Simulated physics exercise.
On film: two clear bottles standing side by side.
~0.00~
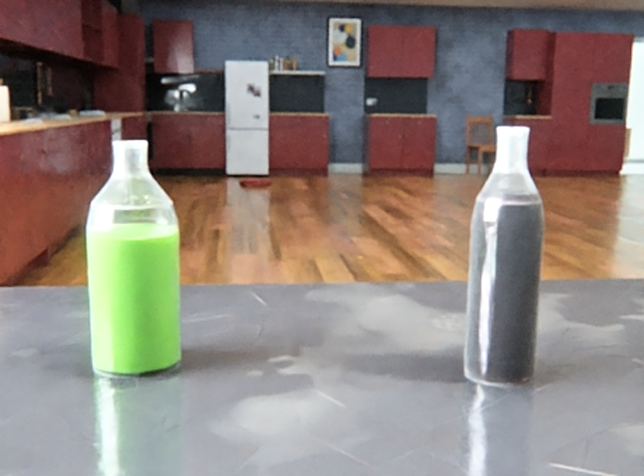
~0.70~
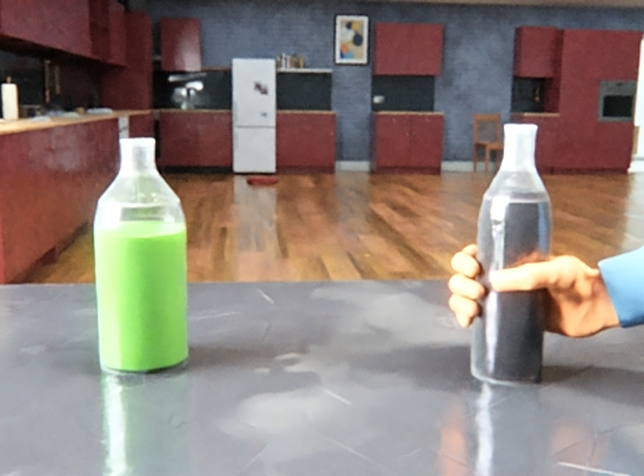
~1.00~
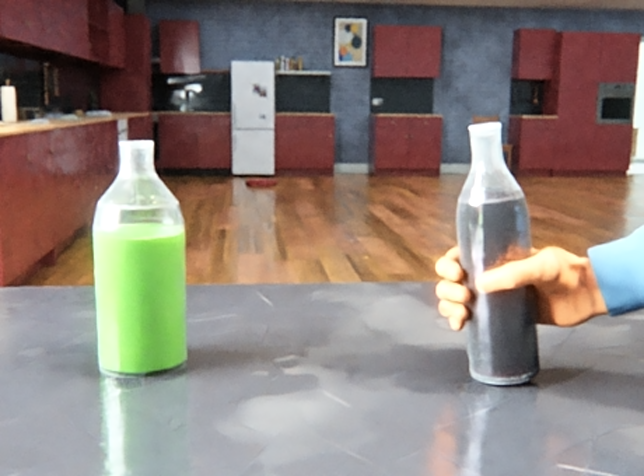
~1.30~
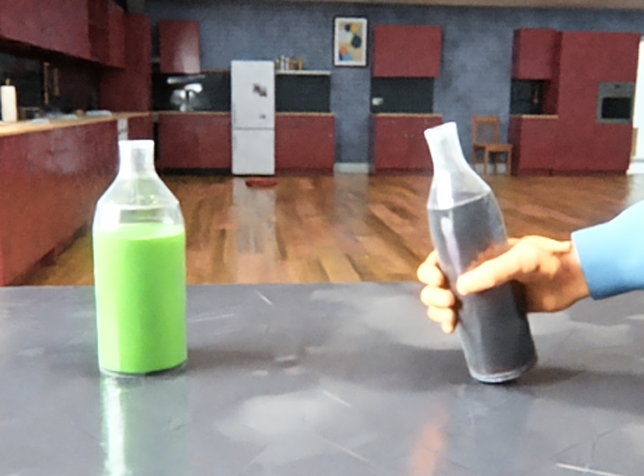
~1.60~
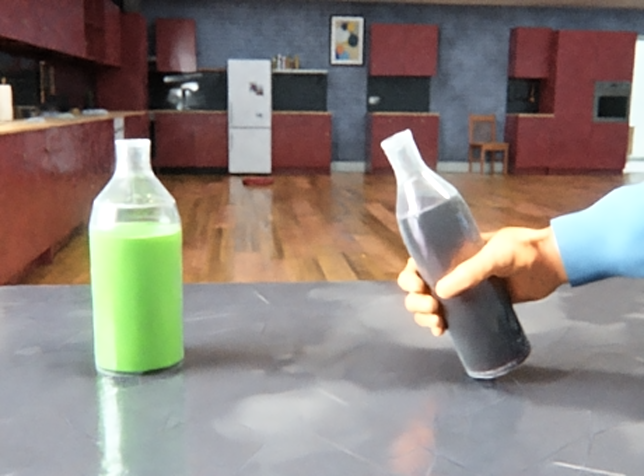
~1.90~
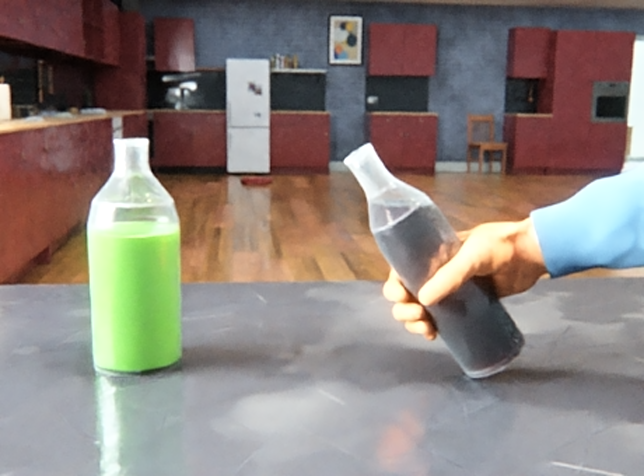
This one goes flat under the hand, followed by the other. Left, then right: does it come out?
In order: Left bottle: The result will be some loss, right bottle: The result will be some loss.
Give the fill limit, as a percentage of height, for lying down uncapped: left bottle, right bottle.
In order, the limits are 26 % and 24 %.
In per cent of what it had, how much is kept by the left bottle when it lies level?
About 45 %.
By 2.6 s, the right bottle is nearly down; right bottle, dry at the neck.
By 3.6 s, the right bottle lies flat; right bottle, some has come out.
By 6.5 s, both lie flat; right bottle, some has come out; left bottle, some has come out.
